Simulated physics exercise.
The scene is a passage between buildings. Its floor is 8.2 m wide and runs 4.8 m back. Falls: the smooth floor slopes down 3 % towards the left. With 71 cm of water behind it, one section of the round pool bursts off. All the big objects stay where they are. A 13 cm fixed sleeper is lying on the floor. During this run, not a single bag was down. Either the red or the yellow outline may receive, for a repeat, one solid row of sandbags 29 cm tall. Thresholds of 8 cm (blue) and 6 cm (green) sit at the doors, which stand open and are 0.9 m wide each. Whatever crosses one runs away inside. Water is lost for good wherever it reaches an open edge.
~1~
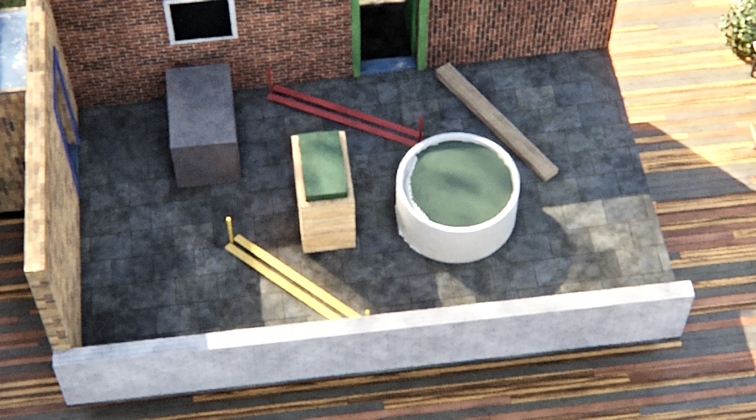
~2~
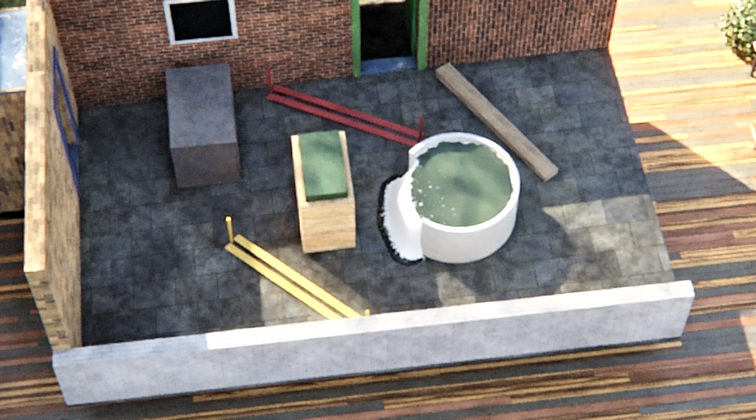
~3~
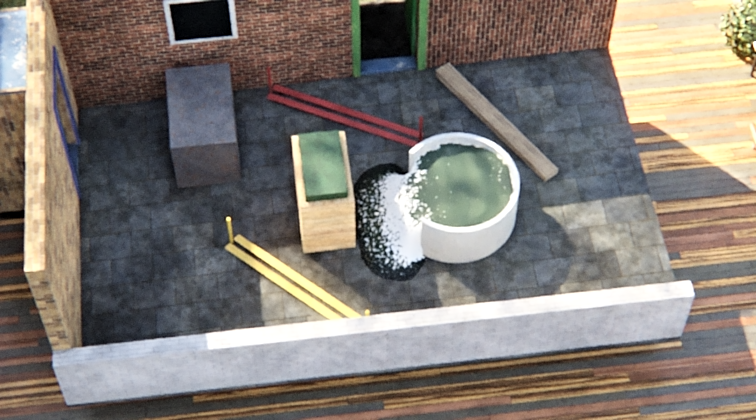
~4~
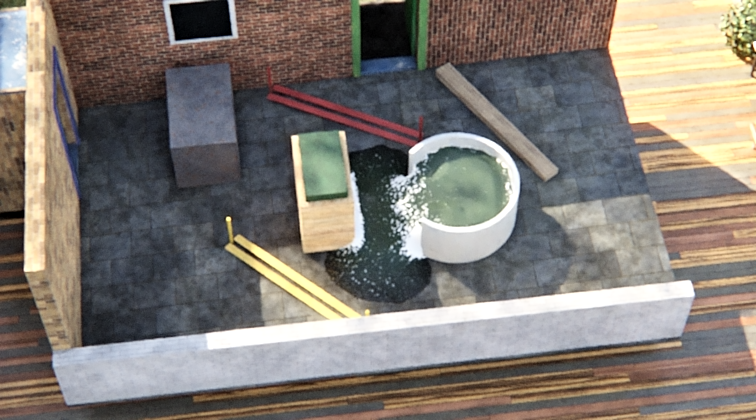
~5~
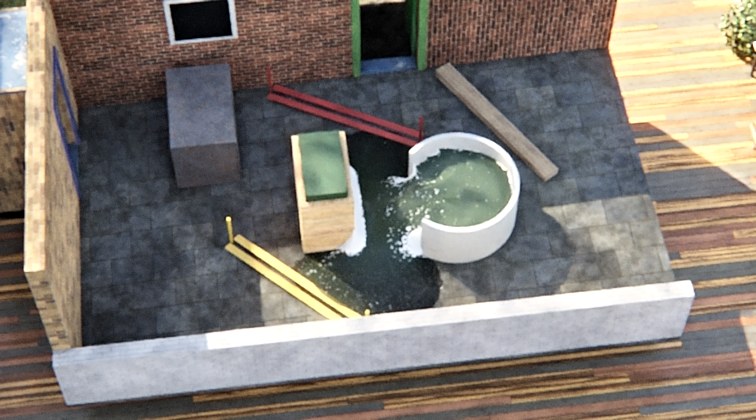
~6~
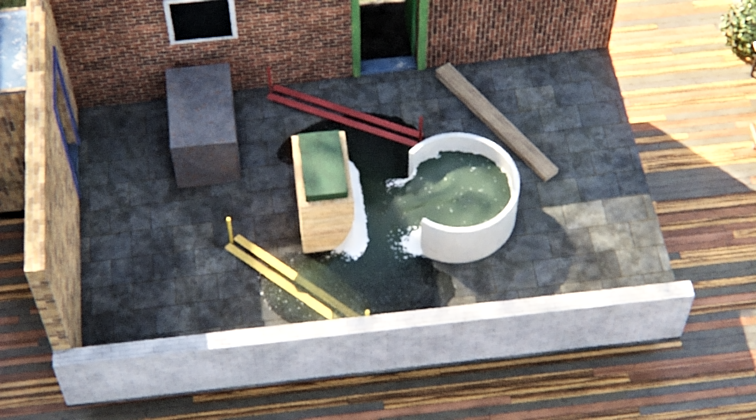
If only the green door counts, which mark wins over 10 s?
The red mark.
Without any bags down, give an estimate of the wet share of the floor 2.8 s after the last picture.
55 %.
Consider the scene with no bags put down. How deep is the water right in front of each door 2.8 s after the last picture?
In centimetres, blue: 6; green: 11.
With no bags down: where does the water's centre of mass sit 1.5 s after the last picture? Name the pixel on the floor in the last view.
I'd put it at around pixel (347, 229).
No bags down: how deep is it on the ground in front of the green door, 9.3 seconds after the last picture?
Close to 1.0 cm of depth.
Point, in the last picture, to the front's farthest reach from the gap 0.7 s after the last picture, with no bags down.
Roughly at (148, 359).
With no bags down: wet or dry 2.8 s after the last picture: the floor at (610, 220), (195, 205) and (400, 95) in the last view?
Respectively: Clear, clear and covered.
Then, 0.7 s after the last picture water covers 30 % of the floor and is deepest (42 cm) near (353, 226) in the run without bags; in at the green door, 0 L with no bags, 0 L with the row on red, 0 L on yellow.
Then, 1.5 s after the last picture water covers 35 % of the floor and is deepest (25 cm) near (353, 226) in the run without bags; in at the green door, 28 L with no bags, 0 L with the row on red, 32 L on yellow.
Then, 2.8 s after the last picture water covers 55 % of the floor and is deepest (22 cm) near (83, 379) in the run without bags; in at the green door, 70 L with no bags, 0 L with the row on red, 73 L on yellow.
Then, 5.3 s after the last picture water covers 70 % of the floor and is deepest (18 cm) near (79, 114) in the run without bags; in at the green door, 84 L with no bags, 0 L with the row on red, 86 L on yellow.
Then, 9.3 s after the last picture water covers 65 % of the floor and is deepest (15 cm) near (83, 379) in the run without bags; in at the green door, 84 L with no bags, 0 L with the row on red, 87 L on yellow.
